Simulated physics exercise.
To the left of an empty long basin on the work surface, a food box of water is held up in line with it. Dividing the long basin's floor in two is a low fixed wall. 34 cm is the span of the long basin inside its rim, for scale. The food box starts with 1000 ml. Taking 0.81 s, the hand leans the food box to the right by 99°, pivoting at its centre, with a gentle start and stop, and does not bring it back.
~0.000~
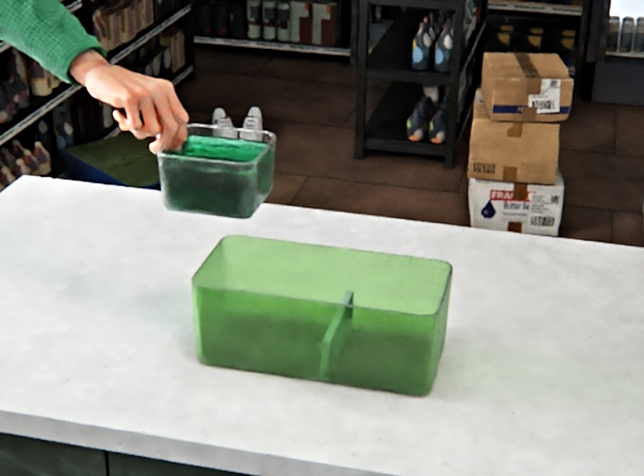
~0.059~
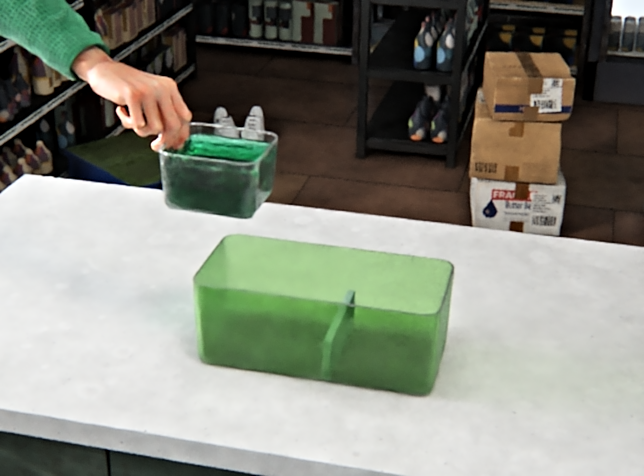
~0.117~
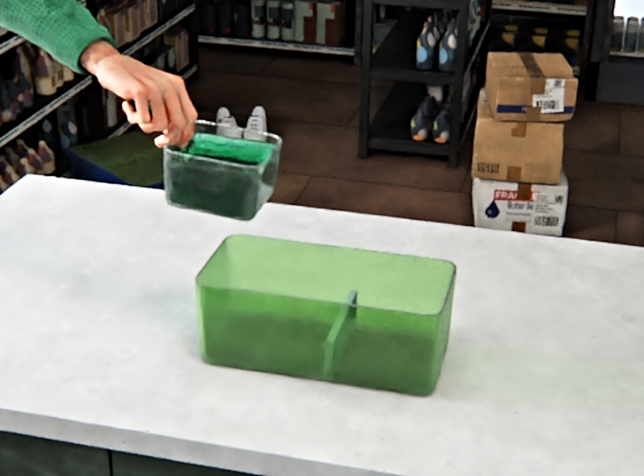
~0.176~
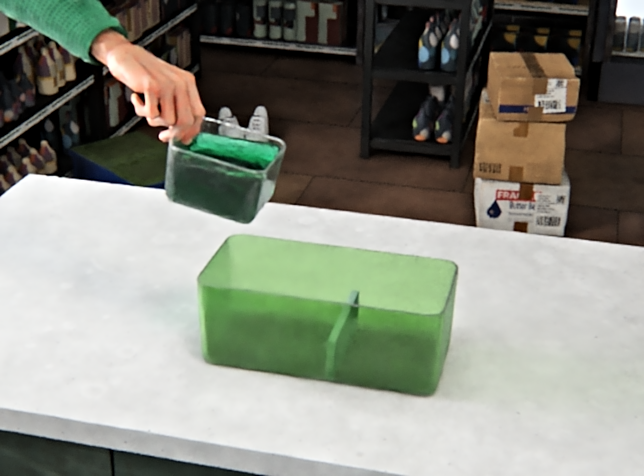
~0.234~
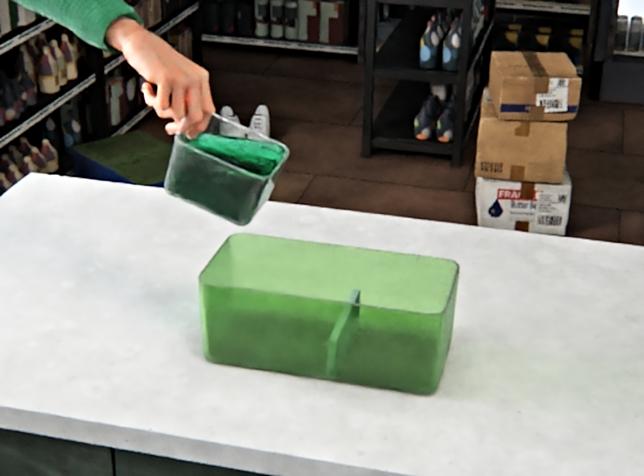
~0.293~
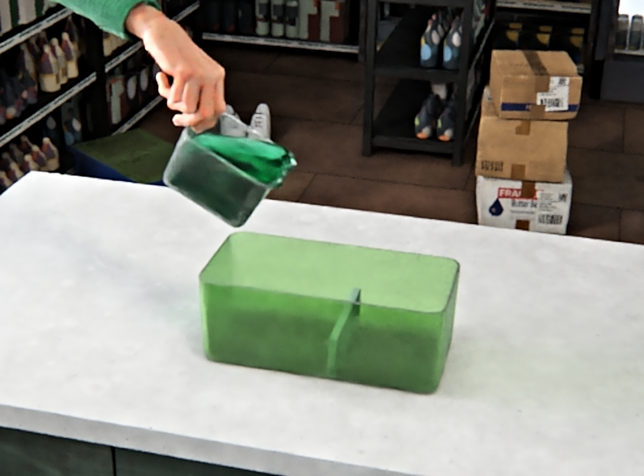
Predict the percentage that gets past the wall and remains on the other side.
The other side holds about 7 % in the end.
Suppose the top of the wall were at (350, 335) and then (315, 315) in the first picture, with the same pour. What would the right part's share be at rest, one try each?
First 20, then 55 per cent.
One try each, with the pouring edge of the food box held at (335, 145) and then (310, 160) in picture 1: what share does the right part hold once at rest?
Some 90 and 70 per cent, in that order.
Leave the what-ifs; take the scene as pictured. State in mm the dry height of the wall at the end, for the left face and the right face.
It's around 28 mm on the left side and around 56 mm on the right side.
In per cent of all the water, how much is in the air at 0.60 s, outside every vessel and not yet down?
36 per cent.
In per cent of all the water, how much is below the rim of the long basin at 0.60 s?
Near 28 in a hundred.
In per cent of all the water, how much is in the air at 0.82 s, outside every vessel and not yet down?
Close to 6 per cent.
Then, 0.60 s in, the tilt is 83° and 36 per cent is still to pour, 26 is left of the wall and 3 right of it.
Then, 0.82 s in, the tilt is 99° and 9 per cent is still to pour, 79 is left of the wall and 7 right of it.
Then, 1.06 s in, the tilt is 99° and 1 per cent is still to pour, 87 is left of the wall and 7 right of it.
Then, 1.31 s in, the tilt is 99° and 0 per cent is still to pour, 90 is left of the wall and 7 right of it.
Finally, 90 per cent lies left of the wall, 7 right of it and 2 outside.
